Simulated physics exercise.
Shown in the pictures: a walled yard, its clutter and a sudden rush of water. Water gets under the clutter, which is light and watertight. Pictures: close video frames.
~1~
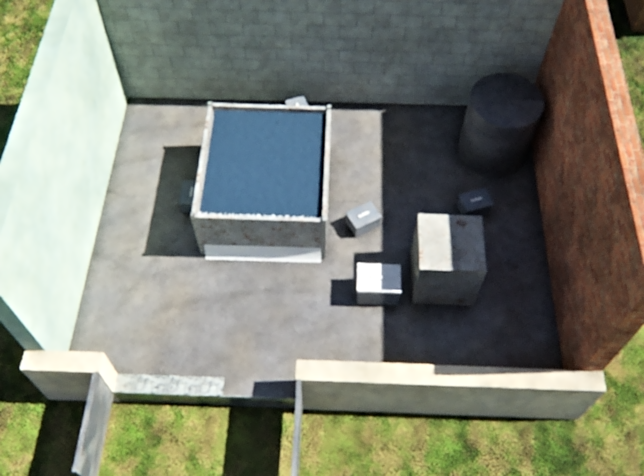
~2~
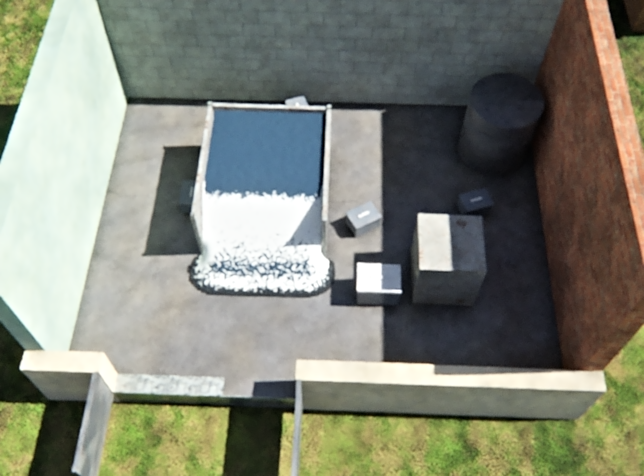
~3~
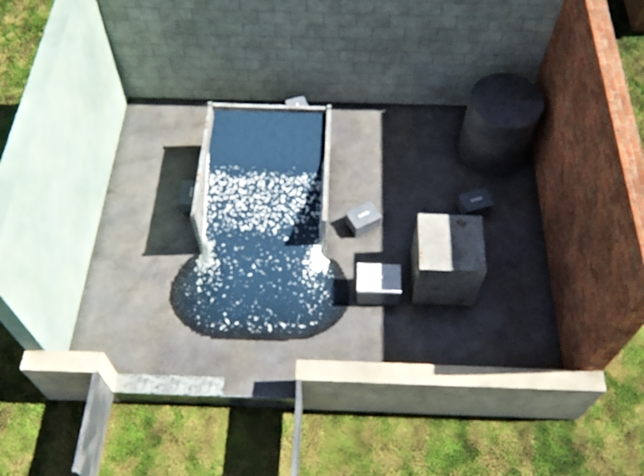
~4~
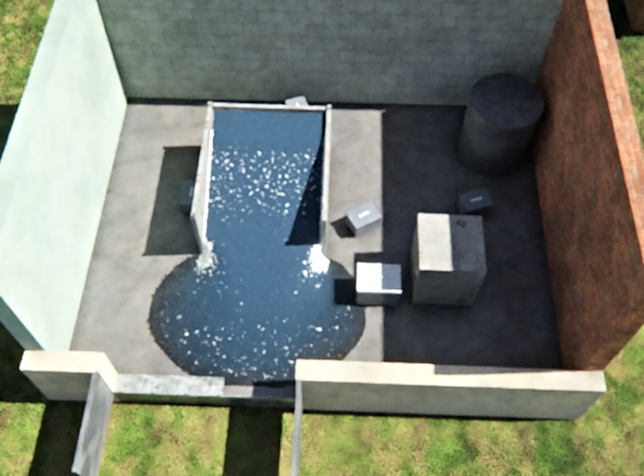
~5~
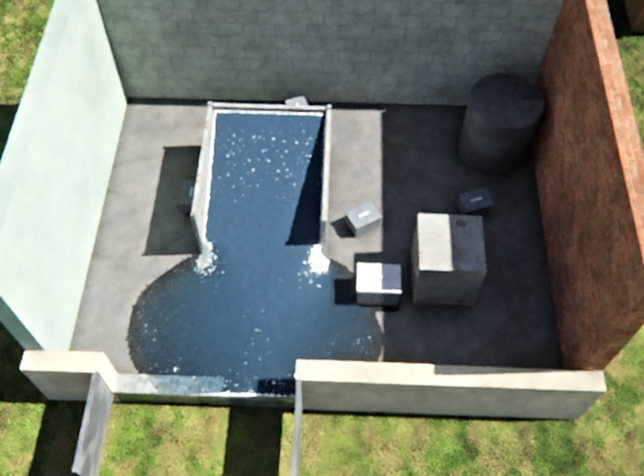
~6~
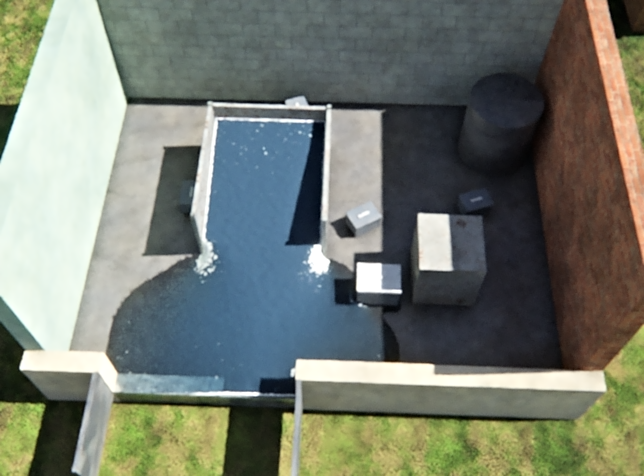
Water fills a pale-walled tank in a walled yard, seen from high above the front wall. Grey and white-topped boxes and a dark cylinder stand to the right on grey paving, between a pale green left wall and a red brick right wall. The water bursts from the tank's front in white foam, spreads in a dark blue pool to the front wall and reaches a small white-topped box, while the clutter and camera stay still.
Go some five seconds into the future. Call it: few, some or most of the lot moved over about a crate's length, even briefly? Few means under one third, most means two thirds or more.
Few.
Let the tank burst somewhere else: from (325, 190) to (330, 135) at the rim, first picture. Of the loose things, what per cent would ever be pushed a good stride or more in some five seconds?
Near 80 in a hundred.
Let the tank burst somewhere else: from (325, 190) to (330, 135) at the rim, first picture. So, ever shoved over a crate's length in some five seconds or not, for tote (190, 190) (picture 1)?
Lab note - outcome: Distance not reached.
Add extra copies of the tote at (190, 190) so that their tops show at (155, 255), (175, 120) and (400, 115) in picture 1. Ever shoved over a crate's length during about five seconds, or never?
The answers, in order, are remains nearby, remains nearby and remains nearby.
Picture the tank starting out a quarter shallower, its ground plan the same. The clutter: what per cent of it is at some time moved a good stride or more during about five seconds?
Close to 0 %.
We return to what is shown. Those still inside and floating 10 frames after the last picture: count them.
I count 0.
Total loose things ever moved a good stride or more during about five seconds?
The total is 0.
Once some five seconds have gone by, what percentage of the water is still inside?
I'd put it near 40 per cent.
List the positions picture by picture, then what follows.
A tote at (192, 192), on the bottom; a tote at (364, 215), on the bottom; 0 of 5 have shifted, in the first picture.
A tote at (192, 192) rests on the ground; a tote at (364, 215), on the bottom; 0 of 5 have shifted, in the second picture.
A tote at (192, 192), on the bottom; a tote at (364, 215), on the bottom; 0 of 5 have shifted, in the third picture.
A tote at (192, 192), on the bottom; a tote at (364, 215) rests on the ground; 0 of 5 have shifted, in the fourth picture.
A tote at (192, 192), on the bottom; a tote at (364, 215), on the bottom; 0 of 5 have shifted, in the fifth picture.
A tote at (192, 192), on the bottom; a tote at (364, 215) rests on the ground; 0 of 5 have shifted, in the sixth picture.
A moment on, 0 of 5 are well off their spots; 0 afloat.
Next, 0 of 5 are well off their spots; 0 afloat.
Later, 0 of 5 are well off their spots; 0 afloat.
In the end, 0 of 5 are well off their spots, and 0 have been at some point; 0 afloat.
